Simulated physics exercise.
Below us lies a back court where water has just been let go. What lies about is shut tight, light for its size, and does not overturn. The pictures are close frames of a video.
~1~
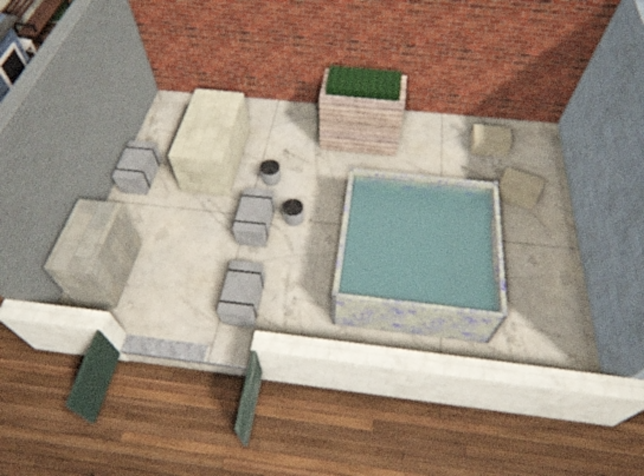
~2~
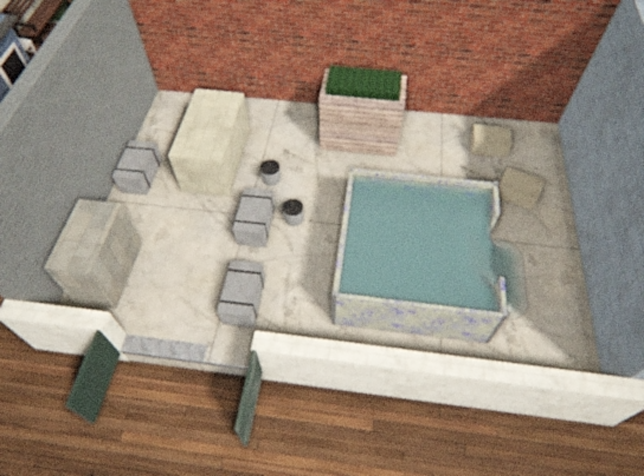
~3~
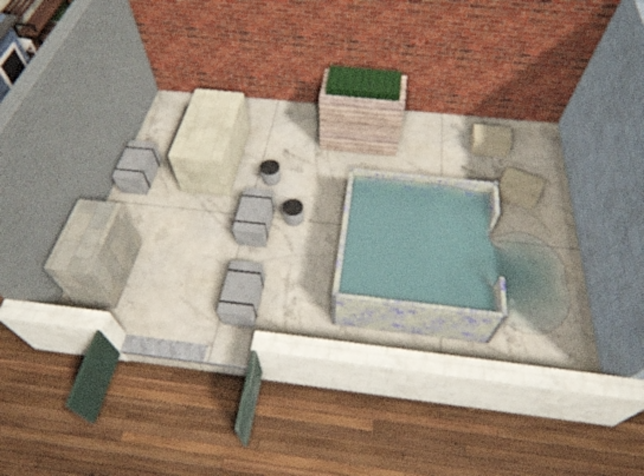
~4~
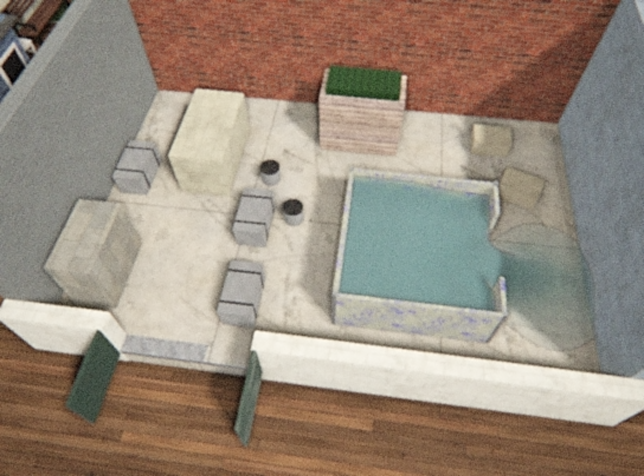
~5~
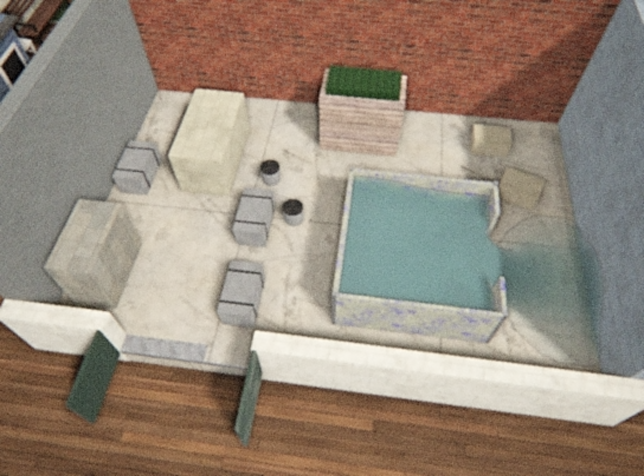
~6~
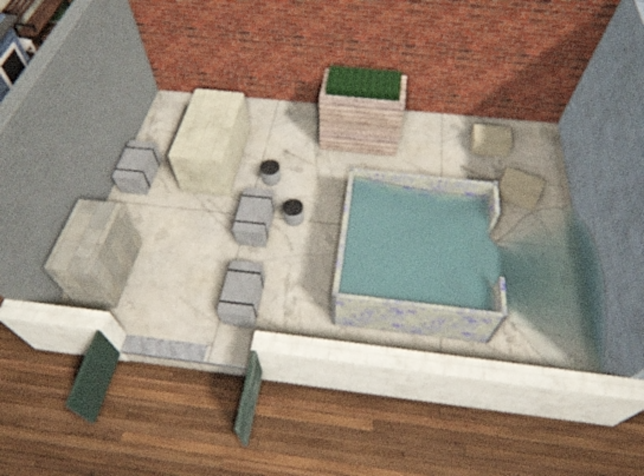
A walled back court with a pale stone floor and a red brick wall behind is seen from above, with wooden boards in front. Cream and grey blocks and two small dark-topped drums stand at left and centre, a green-topped planter at the back, and a raised pool at right. Water pours from the pool's right side and spreads to the grey right wall, while the blocks stay still.
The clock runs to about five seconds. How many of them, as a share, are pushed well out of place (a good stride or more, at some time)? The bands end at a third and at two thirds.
Share: From one to two thirds.
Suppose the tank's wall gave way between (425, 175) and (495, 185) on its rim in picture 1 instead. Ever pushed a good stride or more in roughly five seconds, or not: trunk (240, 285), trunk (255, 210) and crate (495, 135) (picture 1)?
In that order: No, never so far, swept aside.
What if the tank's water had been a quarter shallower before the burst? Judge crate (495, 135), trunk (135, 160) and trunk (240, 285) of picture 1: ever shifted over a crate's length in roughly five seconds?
As listed: Swept aside, no, pushed that far.
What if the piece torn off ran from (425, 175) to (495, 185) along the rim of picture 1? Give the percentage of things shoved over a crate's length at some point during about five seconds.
About 40 per cent.
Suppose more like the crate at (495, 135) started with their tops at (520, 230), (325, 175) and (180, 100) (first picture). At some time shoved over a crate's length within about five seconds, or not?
As listed: Swept aside, short of that, never so far.
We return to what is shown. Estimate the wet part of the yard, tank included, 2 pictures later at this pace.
Near 20 in a hundred.
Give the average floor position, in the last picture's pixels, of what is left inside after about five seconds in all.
Close to (291, 190).
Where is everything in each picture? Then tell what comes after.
The first frame shows a trunk at (241, 287) rests on the ground; a crate at (493, 134), on the bottom; 0 of 7 have shifted.
The second frame shows a trunk at (241, 287) rests on the ground; a crate at (493, 134) rests on the ground; 0 of 7 have shifted.
The third frame shows a trunk at (241, 287) rests on the ground; a crate at (493, 134), on the bottom; 0 of 7 have shifted.
The fourth frame shows a trunk at (241, 287) rests on the ground; a crate at (493, 134) rests on the ground; 0 of 7 have shifted.
The fifth frame shows a trunk at (241, 287), on the bottom; a crate at (493, 134) rests on the ground; 0 of 7 have shifted.
The sixth frame shows a trunk at (241, 287), on the bottom; a crate at (493, 134), on the bottom; 0 of 7 have shifted.
A moment on, 0 of 7 are well off their spots; 0 afloat.
Next, 1 of 7 are well off their spots; 0 afloat.
Later, 3 of 7 are well off their spots; 1 afloat.
In the end, 3 of 7 are well off their spots, and 3 have been at some point; 1 afloat.
